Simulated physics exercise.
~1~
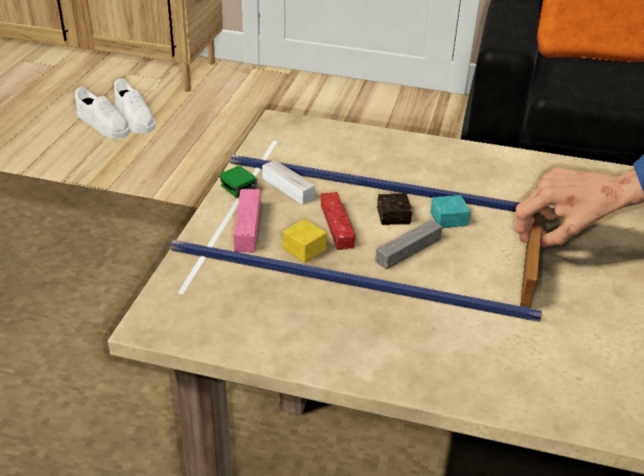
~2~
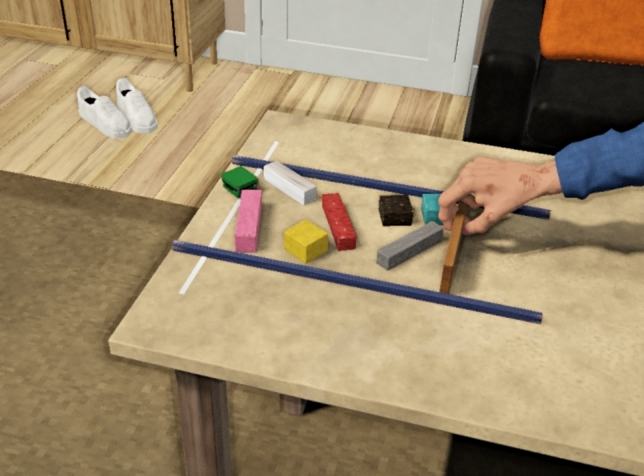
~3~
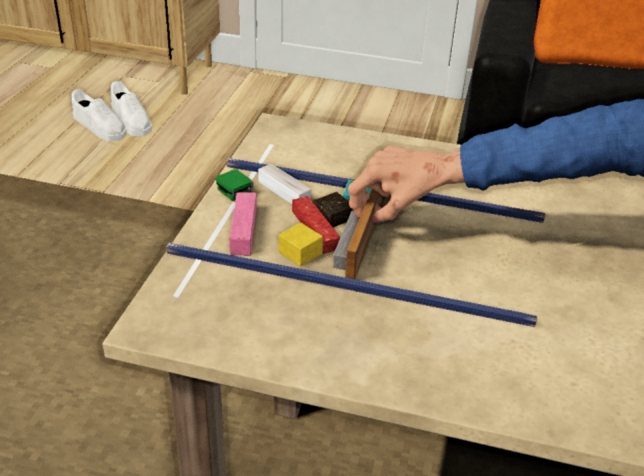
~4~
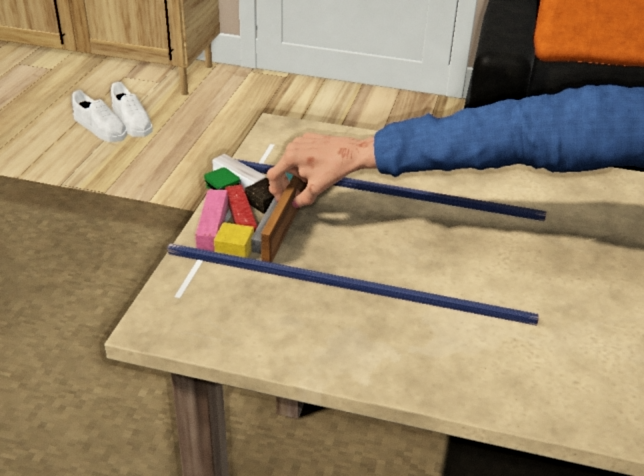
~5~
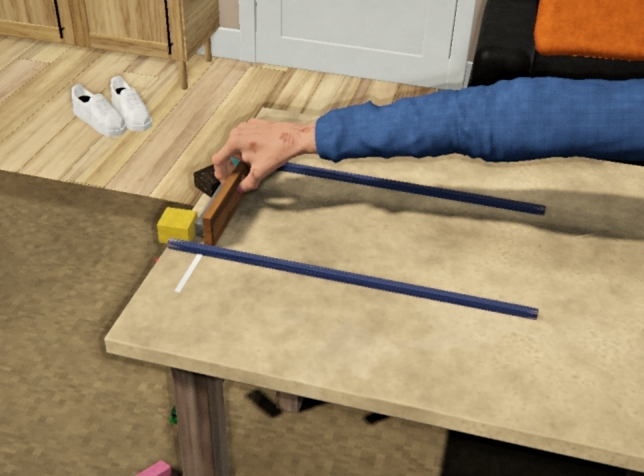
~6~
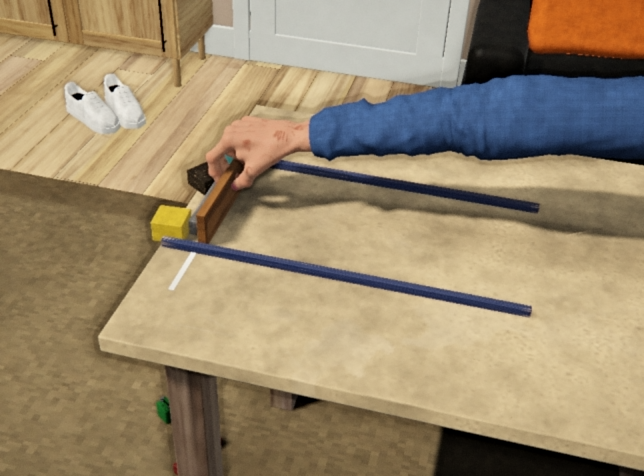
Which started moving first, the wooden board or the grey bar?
The wooden board started moving first. The grey bar stayed still at first and only moved once the board had come farther left.
